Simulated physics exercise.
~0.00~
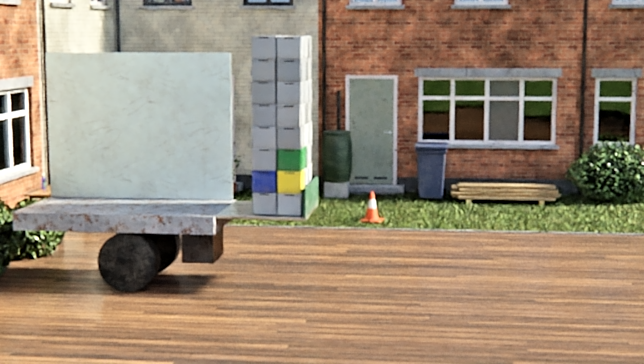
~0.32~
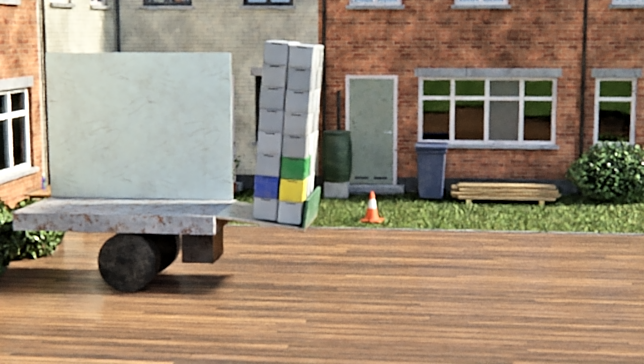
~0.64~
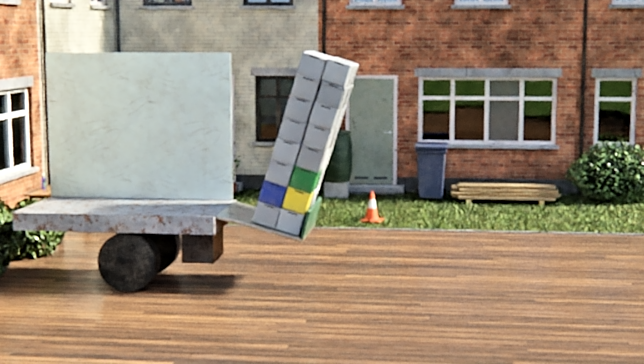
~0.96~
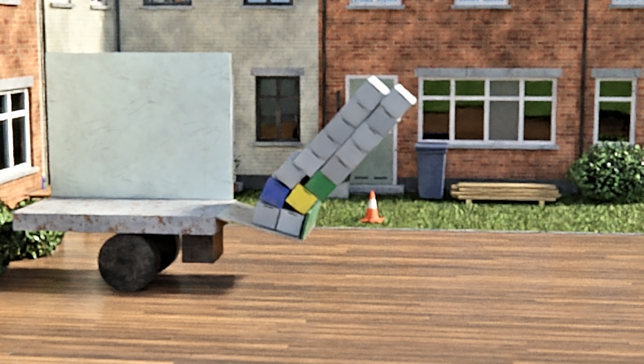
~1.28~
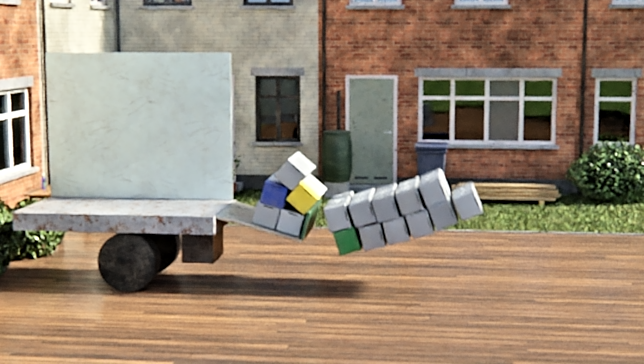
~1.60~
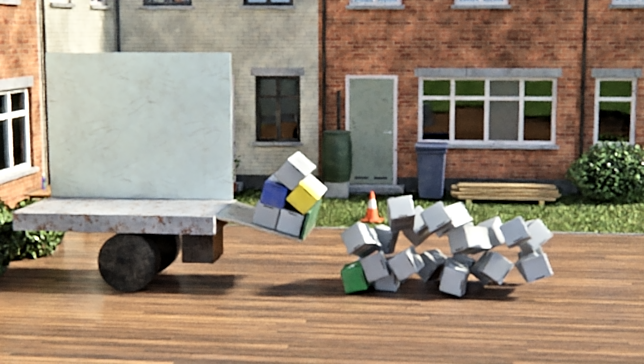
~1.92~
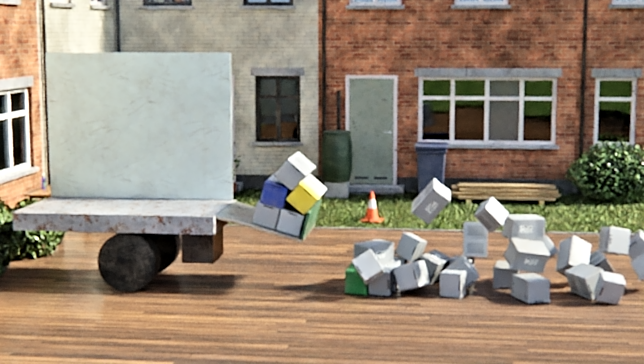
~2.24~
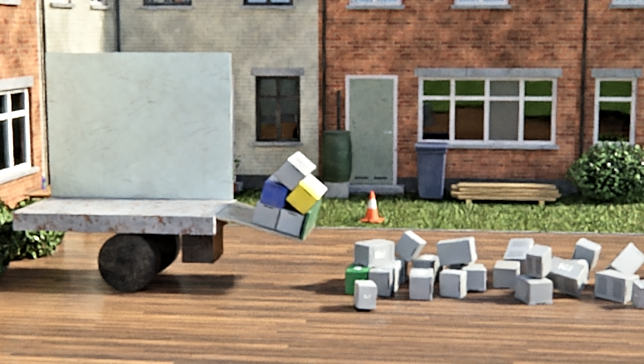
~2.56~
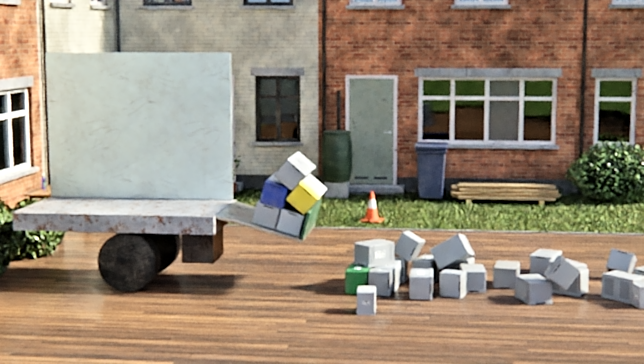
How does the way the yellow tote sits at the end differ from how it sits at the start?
At the start the yellow tote sits upright in the stack, but at the end it is leaning over to the right on the tilted platform.
